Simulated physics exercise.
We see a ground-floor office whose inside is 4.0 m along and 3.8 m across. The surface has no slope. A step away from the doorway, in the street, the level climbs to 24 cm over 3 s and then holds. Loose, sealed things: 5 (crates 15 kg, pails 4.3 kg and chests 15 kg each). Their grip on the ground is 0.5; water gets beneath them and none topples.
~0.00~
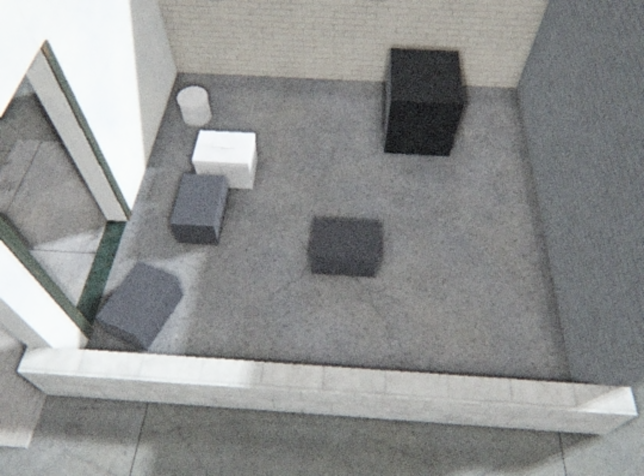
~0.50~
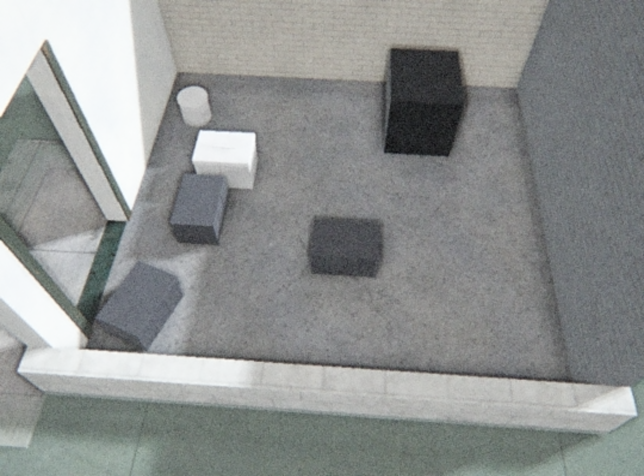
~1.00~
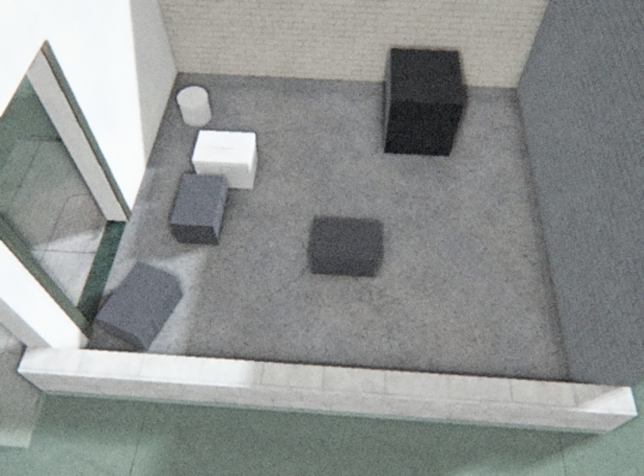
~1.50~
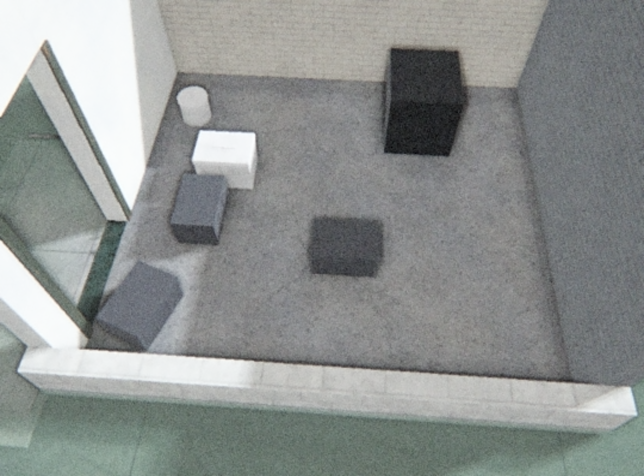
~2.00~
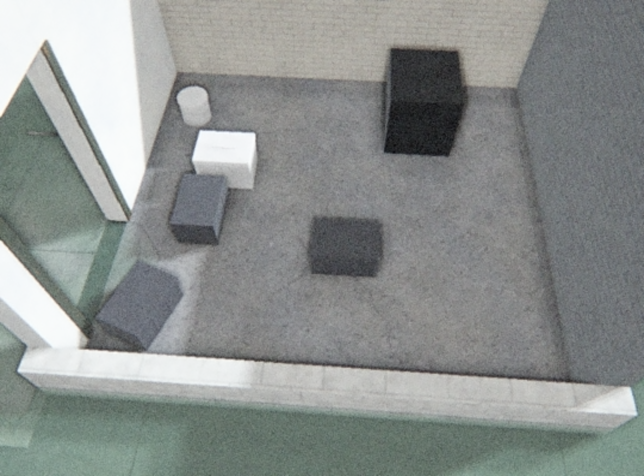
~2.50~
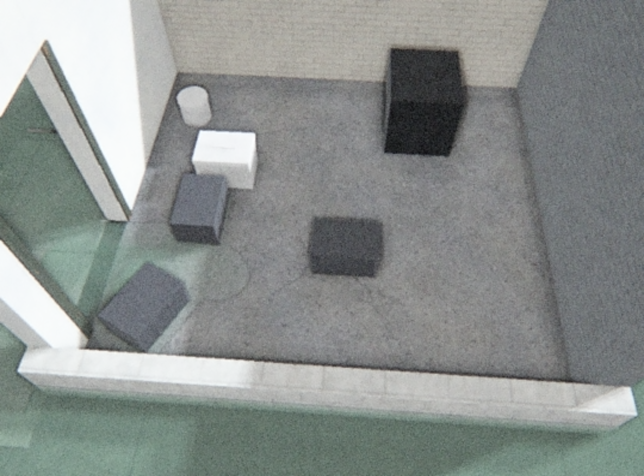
Grey-floored room with blocks standing still as greenish water spreads over the street outside, then creeps in through the left doorway.
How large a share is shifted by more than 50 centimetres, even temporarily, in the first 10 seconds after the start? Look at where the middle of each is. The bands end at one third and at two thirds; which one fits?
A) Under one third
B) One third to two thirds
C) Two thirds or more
One third to two thirds.
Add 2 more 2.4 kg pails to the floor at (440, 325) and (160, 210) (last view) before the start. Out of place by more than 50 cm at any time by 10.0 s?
Taking them in order, the first is above the threshold and the second is below the threshold.
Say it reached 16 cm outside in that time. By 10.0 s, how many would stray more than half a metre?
Count under that change: 2.
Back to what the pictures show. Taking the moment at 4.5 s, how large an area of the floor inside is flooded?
That flooded area is roughly 8.5 m2.
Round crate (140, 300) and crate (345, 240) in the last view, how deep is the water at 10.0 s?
I'd put it at 17 cm and 20 cm respectively.
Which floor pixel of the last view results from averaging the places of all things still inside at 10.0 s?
The centre is close to (343, 140).
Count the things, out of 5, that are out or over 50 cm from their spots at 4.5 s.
I count 2 of them.
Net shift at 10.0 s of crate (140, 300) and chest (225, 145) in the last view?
One is off by 350 cm, the other by 5 cm, in the order asked.
After 3.5 s 1 of 5 are over 50 cm from their spots; 0 afloat.
After 4.5 s 2 of 5 are over 50 cm from their spots; 0 afloat.
After 7.0 s 3 of 5 are over 50 cm from their spots; 2 afloat.
After 10.0 s 3 of 5 are over 50 cm from their spots, and 3 have been at some point; 4 afloat.
